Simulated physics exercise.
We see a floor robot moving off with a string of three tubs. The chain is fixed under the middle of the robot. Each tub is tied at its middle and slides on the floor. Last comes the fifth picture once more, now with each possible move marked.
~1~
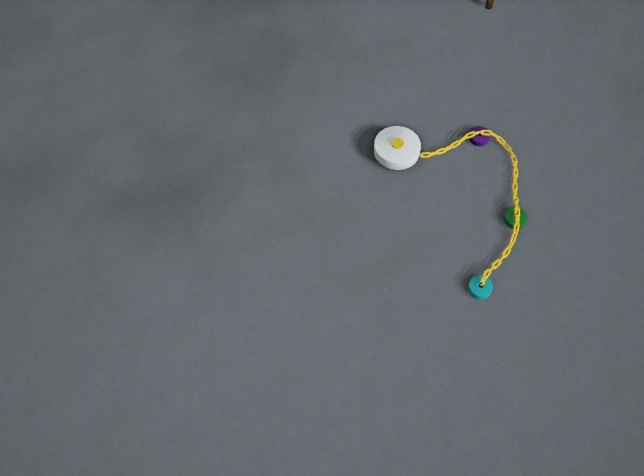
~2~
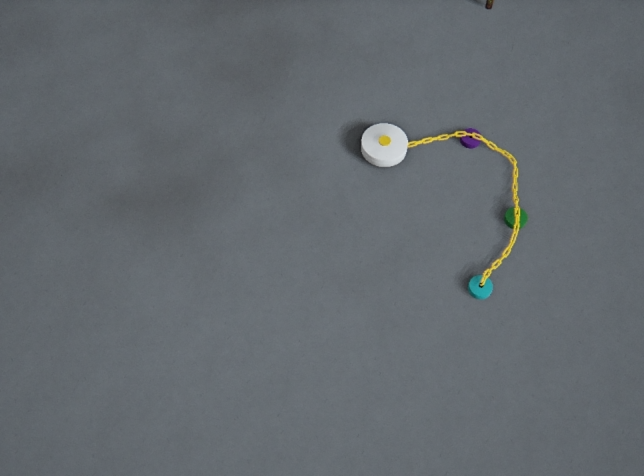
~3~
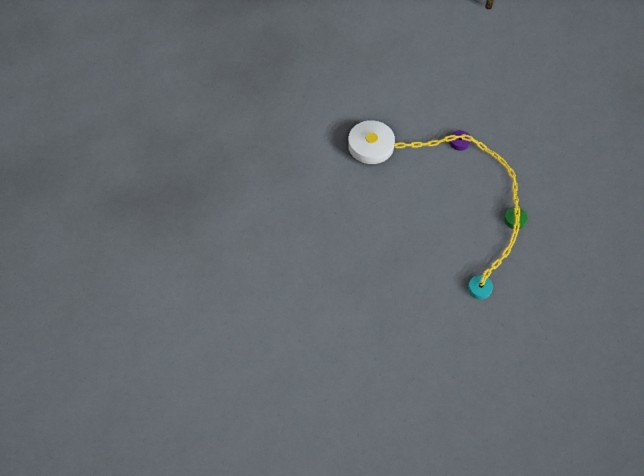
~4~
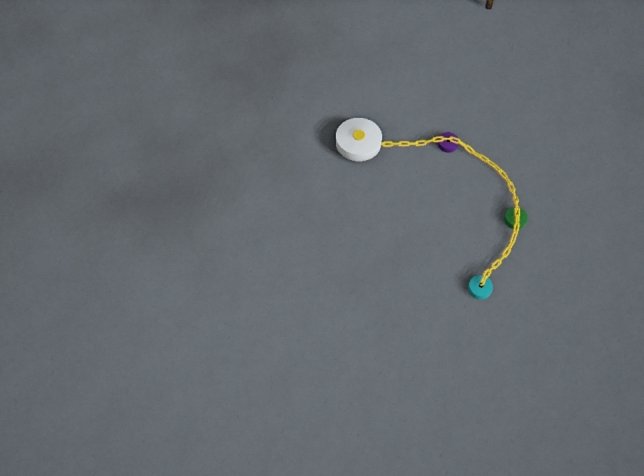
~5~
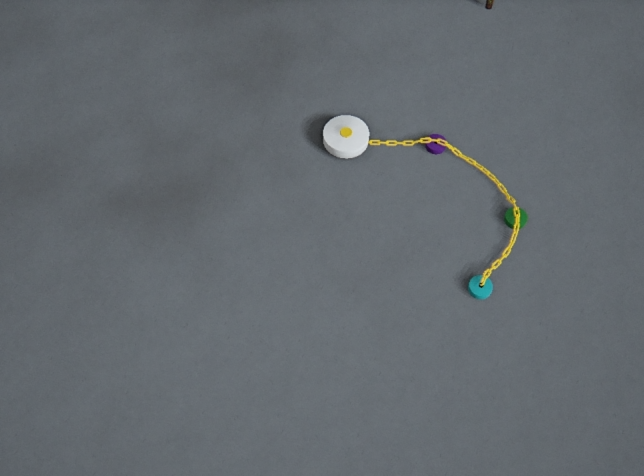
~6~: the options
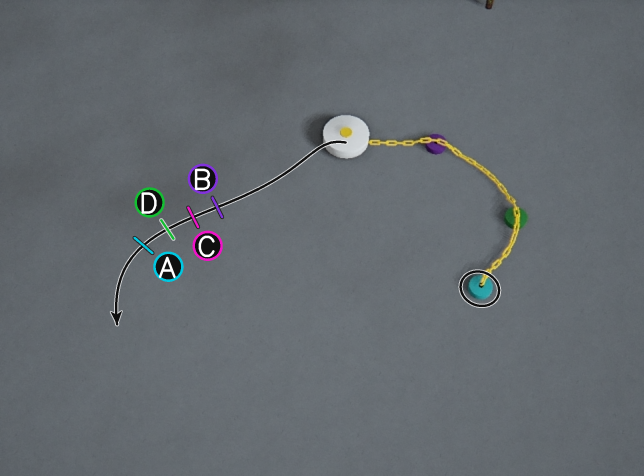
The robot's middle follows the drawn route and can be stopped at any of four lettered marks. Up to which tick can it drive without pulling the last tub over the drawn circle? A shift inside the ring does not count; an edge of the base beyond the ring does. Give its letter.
At C, and not beyond.
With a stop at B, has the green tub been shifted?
Yes.
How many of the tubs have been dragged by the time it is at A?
Three.
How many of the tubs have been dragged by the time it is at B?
Two.
On the marked copy, A at (143, 245); B at (217, 207); C at (193, 217); D at (167, 229); the ring at (480, 289); the route from (346, 142) via (208, 211) to (117, 325).
With C. Early on, robot (296, 161); turquoise tub (481, 287); green tub (499, 212); purple tub (388, 164).
Further on, robot (244, 191); turquoise tub (481, 287); green tub (459, 208); purple tub (338, 186).
At the end, robot (192, 213); turquoise tub (479, 285); green tub (411, 223); purple tub (288, 206); the ringed tub at the far end is still in its ring.
As for the rest, A drags the last tub to (454, 269); B is safe but short; D drags the last tub to (470, 277).
